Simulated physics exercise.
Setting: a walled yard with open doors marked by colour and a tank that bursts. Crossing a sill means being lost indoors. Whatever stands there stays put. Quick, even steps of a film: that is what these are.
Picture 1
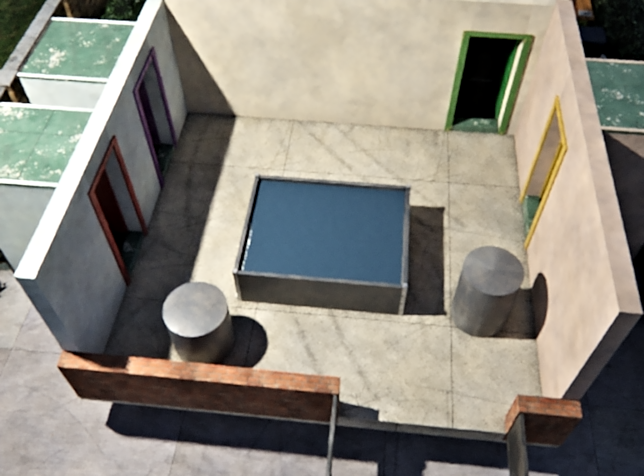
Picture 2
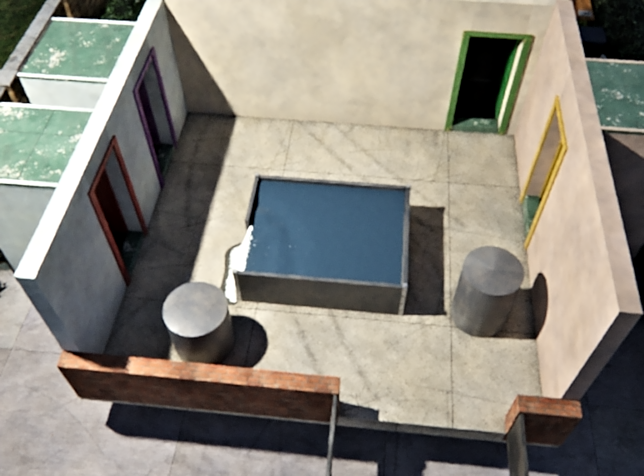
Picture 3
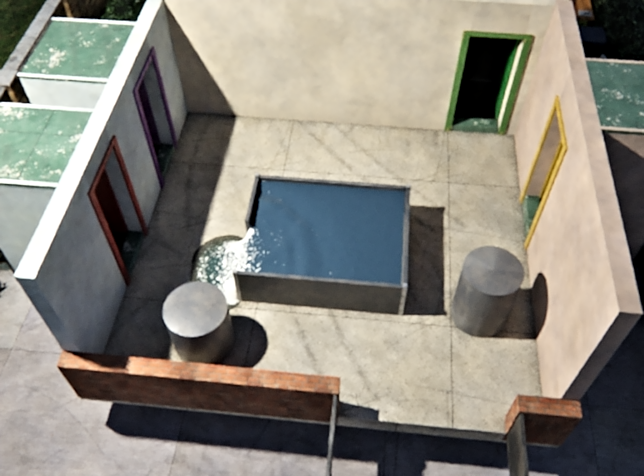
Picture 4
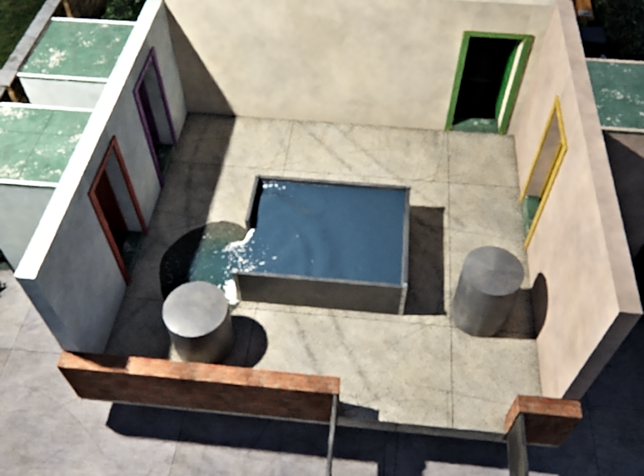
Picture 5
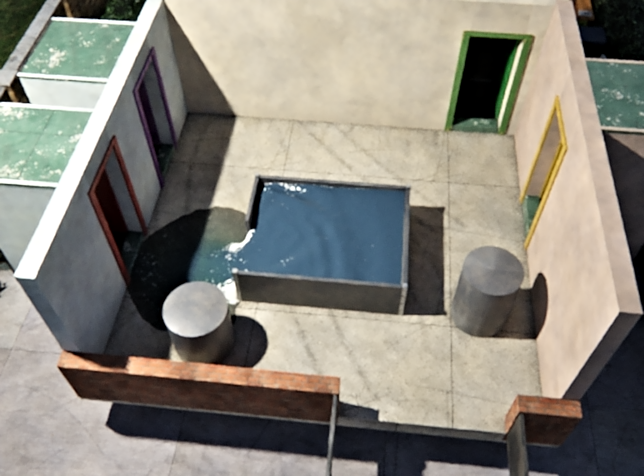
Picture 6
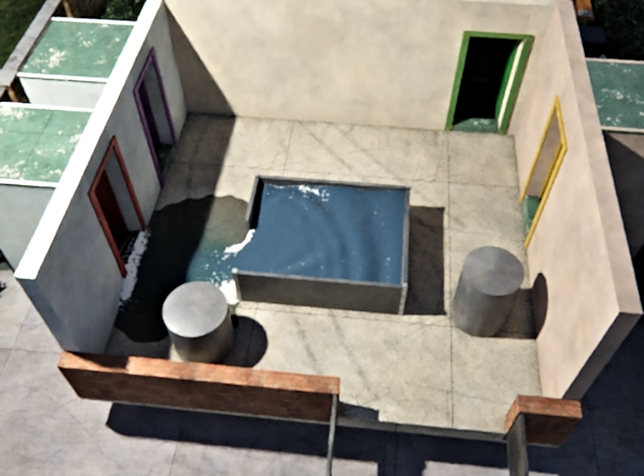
To begin with, a rectangular tank of blue water sits still in a roofless walled courtyard between two grey cylinders. Water then bursts from the tank's left side and splashes onto the floor. It spreads leftward in a widening dark pool, passing behind the left cylinder and foaming at the red-orange doorway.
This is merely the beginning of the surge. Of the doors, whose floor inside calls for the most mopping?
The floor behind the red door.
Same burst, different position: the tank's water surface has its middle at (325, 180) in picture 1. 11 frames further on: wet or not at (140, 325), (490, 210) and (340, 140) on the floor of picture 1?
Point by point, the spots are hit, not hit and not hit.
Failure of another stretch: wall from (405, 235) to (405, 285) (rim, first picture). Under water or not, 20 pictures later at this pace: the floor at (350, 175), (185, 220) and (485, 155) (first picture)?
The first spot is left untouched, the second is left untouched and the third is soaked through.
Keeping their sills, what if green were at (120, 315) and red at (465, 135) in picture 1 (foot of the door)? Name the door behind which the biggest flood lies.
The door marked green.
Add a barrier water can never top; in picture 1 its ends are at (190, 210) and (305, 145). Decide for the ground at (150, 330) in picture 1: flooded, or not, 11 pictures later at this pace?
At that place: Under water.
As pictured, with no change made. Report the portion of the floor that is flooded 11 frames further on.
I reckon 25 per cent or so.
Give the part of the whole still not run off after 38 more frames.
Around 82 parts in a hundred.
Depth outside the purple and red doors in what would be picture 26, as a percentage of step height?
Around 60 in a hundred for the first and 220 in a hundred for the second.
A moment on, water covers 15 % of the floor; green door not reached, purple door wet at the sill, nothing in, yellow door not reached, red door a lot in.
Next, water covers 25 % of the floor; green door not reached, purple door wet at the sill, nothing in, yellow door not reached, red door a lot in.
Then, water covers 45 % of the floor; green door not reached, purple door wet at the sill, nothing in, yellow door not reached, red door a lot in.
Later, water covers 80 % of the floor; green door wet at the sill, nothing in, purple door wet at the sill, nothing in, yellow door not reached, red door a lot in.
In the end, water covers 95 % of the floor; green door wet at the sill, nothing in, purple door wet at the sill, nothing in, yellow door wet at the sill, nothing in, red door a lot in; the red door has let in the most.
